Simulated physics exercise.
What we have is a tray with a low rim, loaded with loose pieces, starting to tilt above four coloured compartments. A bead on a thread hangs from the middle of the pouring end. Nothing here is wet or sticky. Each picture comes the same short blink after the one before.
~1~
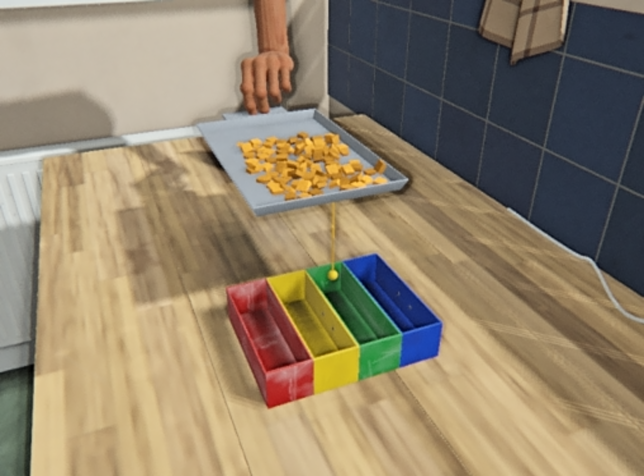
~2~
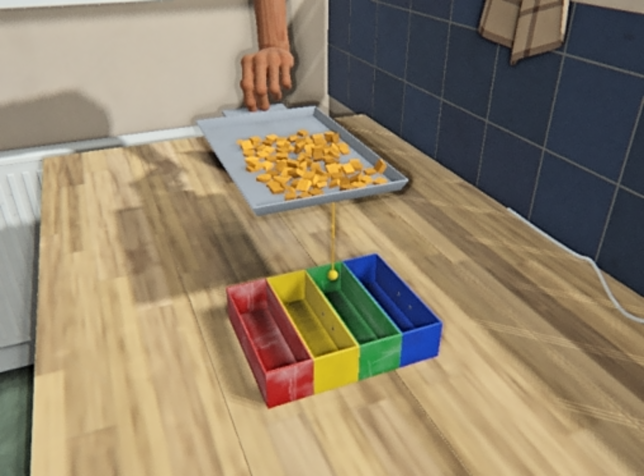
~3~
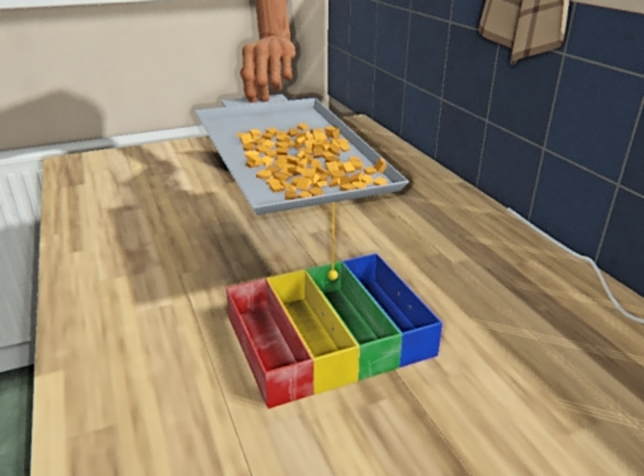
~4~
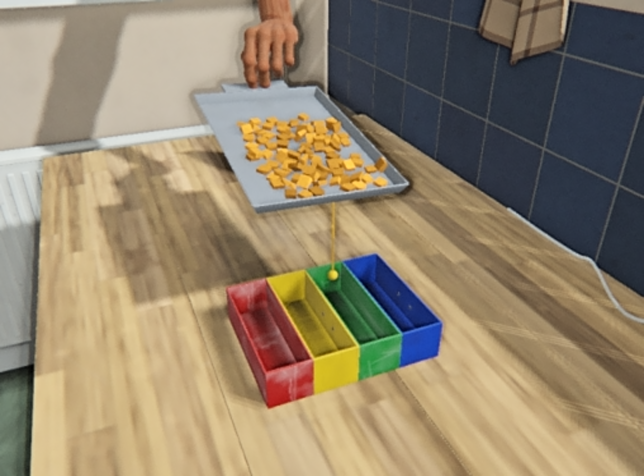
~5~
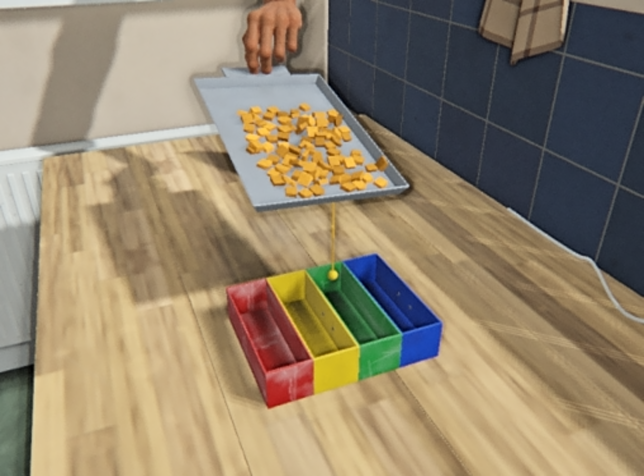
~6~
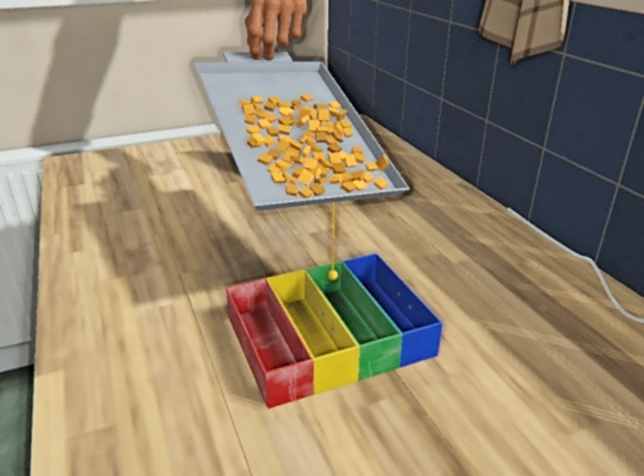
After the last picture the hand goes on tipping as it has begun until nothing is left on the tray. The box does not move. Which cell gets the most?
The blue one ends fullest.
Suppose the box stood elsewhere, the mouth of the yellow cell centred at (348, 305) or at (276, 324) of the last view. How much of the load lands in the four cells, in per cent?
Near 100 % and 30 %.
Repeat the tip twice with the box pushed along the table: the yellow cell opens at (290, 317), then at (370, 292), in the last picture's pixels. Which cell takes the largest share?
The first try: That blue cell. The second: That green cell.
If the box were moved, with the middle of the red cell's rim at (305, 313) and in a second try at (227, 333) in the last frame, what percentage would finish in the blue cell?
In turn 30 and 30 in a hundred.
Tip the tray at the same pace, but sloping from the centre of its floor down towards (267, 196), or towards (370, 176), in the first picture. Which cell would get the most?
In turn: That red cell; blue.
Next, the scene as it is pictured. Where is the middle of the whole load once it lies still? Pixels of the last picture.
Roughly at (391, 321).
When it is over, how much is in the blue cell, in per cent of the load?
About 40 per cent.
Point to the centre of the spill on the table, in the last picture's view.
Close to (442, 310).
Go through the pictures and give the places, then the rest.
The first frame shows corners of the pouring end near (256, 205) and (401, 178), level; middle of the load near (306, 162), small crackers; bead on its thread near (333, 275); red cell near (290, 381); yellow cell near (336, 367); green cell near (380, 354); blue cell near (421, 342).
The second frame shows corners of the pouring end near (256, 205) and (401, 179), level; middle of the load near (306, 160).
The third frame shows corners of the pouring end near (257, 204) and (402, 180), tipped barely, lowest at the right corner; middle of the load near (306, 157).
The fourth frame shows corners of the pouring end near (257, 203) and (402, 182), tipped a little, lowest at the right corner; middle of the load near (306, 151).
The fifth frame shows corners of the pouring end near (258, 202) and (402, 184), tipped a little, lowest at the right corner; middle of the load near (307, 146).
The sixth frame shows corners of the pouring end near (259, 201) and (402, 186), tipped clearly, lowest at the right corner; middle of the load near (308, 140); red cell near (290, 381); yellow cell near (336, 367); green cell near (380, 354); blue cell near (421, 342).
Shortly afterwards, tray tipped steeply; all but a few on the tray; a little falling or outside the box.
Next, tray tipped right over; a little on the tray; near a third in the blue cell; near a quarter in the green cell; only a few in the yellow cell; near a third falling or outside the box.
Some moments later, tray tipped past a quarter turn; near a third in the blue cell; near a quarter in the green cell; a little in the yellow cell; near a quarter falling or outside the box.
In the end, tray tipped past a quarter turn; near a third in the blue cell; near a quarter in the green cell; a little in the yellow cell; none at all in the red cell; near a quarter outside the box.
